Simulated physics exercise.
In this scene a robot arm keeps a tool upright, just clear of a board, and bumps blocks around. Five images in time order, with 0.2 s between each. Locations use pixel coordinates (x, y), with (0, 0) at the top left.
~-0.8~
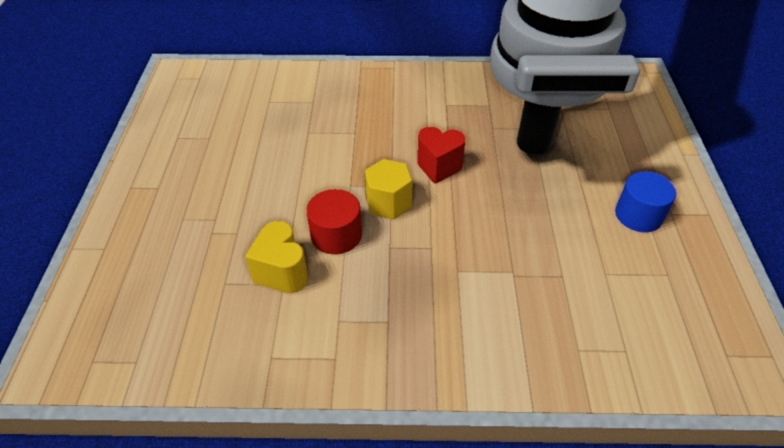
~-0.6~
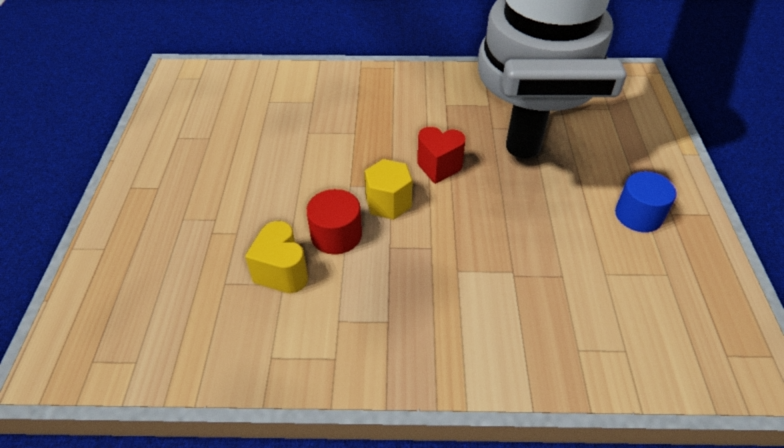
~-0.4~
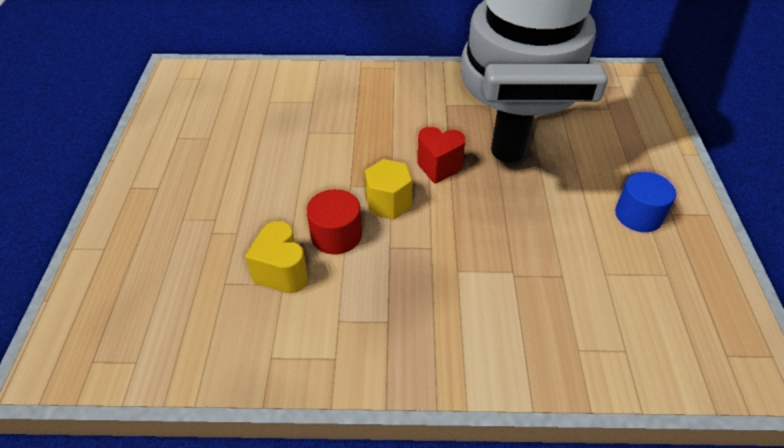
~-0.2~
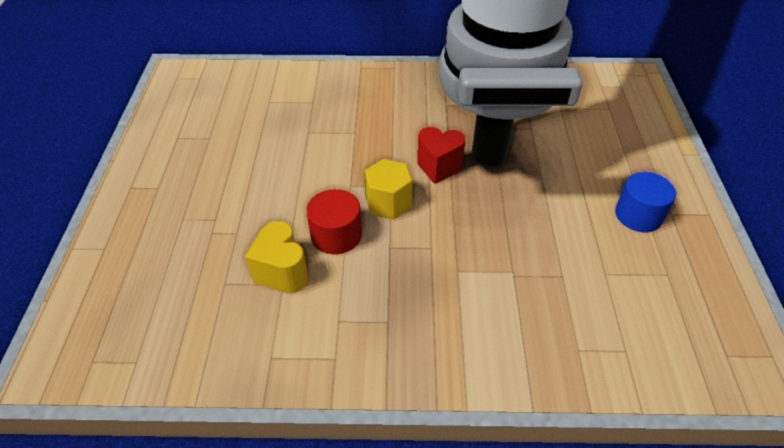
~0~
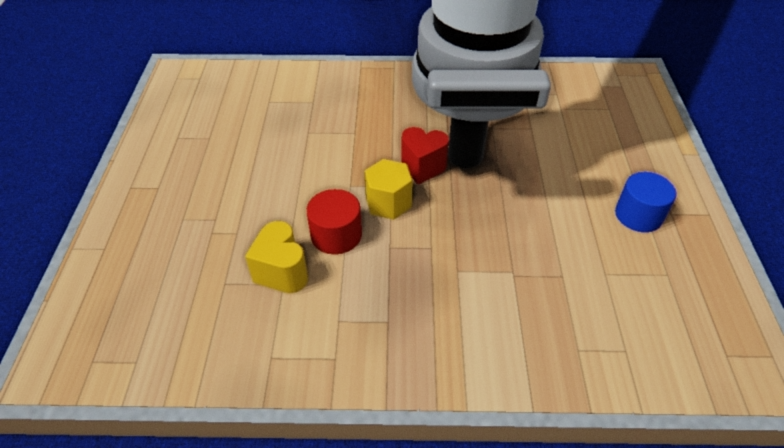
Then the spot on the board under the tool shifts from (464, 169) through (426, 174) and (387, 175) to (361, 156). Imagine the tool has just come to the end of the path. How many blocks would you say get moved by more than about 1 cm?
Blocks displaced: 1.
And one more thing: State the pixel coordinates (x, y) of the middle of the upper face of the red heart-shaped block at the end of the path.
I expect it at (318, 126).
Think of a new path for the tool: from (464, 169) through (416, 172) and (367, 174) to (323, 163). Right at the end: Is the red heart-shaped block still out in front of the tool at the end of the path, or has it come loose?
It sits in front of the tool.
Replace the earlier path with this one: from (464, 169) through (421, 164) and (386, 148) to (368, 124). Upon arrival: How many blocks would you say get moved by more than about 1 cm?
Blocks that move over 1 cm: One.
On the path given first. One third of the way, tool at (426, 163); red heart-shaped block at (384, 141), turned 15° clockwise.
Two thirds of the way, tool at (387, 165); red heart-shaped block at (347, 136), turned 35° clockwise.
At the end, tool at (361, 145); yellow six-sided block unmoved; red heart-shaped block at (318, 126).
